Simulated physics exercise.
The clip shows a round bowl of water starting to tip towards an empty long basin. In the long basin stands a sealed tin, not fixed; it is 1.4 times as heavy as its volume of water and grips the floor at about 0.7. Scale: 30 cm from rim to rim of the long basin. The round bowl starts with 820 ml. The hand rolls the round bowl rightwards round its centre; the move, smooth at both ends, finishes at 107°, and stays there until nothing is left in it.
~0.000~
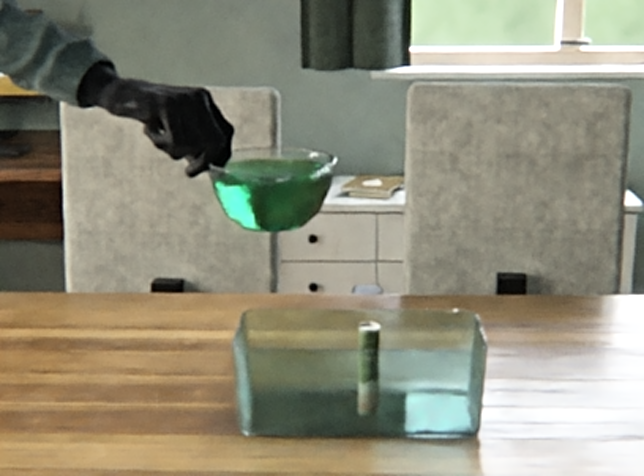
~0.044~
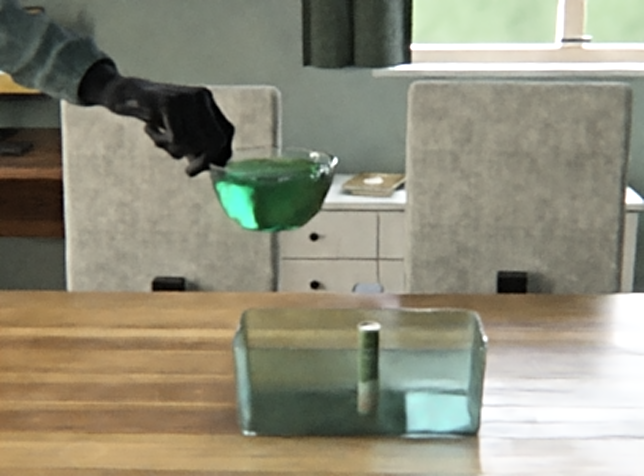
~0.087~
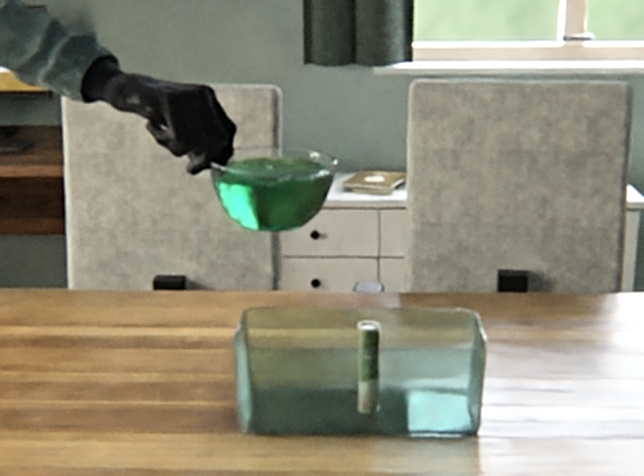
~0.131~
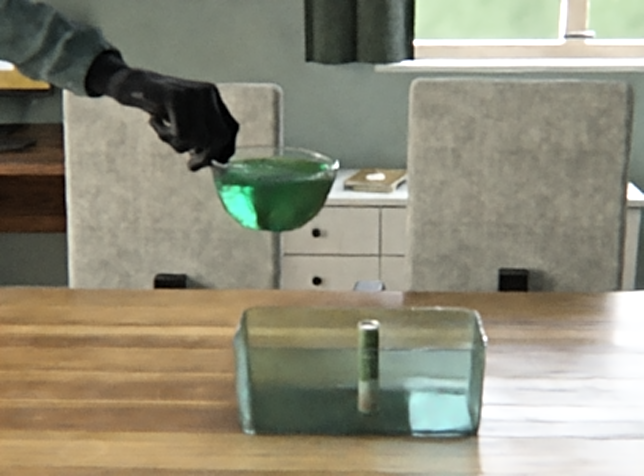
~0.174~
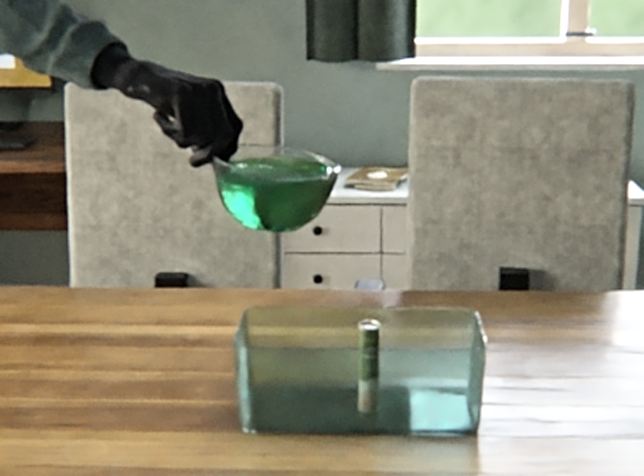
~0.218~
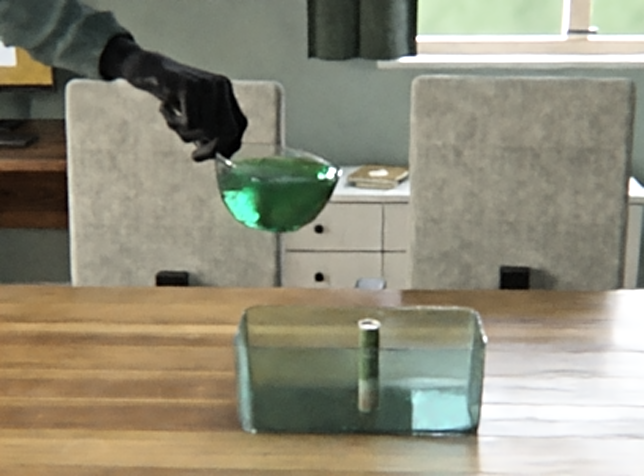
At a wooden dining table, a black-gloved hand slowly tilting a glass bowl of green liquid rightwards above a long glass basin.
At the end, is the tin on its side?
It keeps standing.
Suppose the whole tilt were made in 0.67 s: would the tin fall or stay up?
The tin stays up.
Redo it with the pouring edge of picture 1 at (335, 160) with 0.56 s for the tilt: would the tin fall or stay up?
Then it keeps standing.
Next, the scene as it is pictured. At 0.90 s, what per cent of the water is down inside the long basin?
About 86 per cent.
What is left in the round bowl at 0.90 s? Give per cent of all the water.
About 2 per cent.
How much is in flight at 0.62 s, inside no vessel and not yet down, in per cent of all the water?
About 40 per cent.
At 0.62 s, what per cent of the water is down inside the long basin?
Near 14 in a hundred.
After 0.62 s the tilt is 69° and 46 per cent is still to pour; the tin stands where it began.
After 0.90 s the tilt is 103° and 2 per cent is still to pour; the tin stands where it began.
After 1.21 s the tilt is 107° and 0 per cent is still to pour; the tin stands where it began.
After 1.54 s the tilt is 107° and 0 per cent is still to pour; the tin stands where it began.
In the end the tin stands where it began.
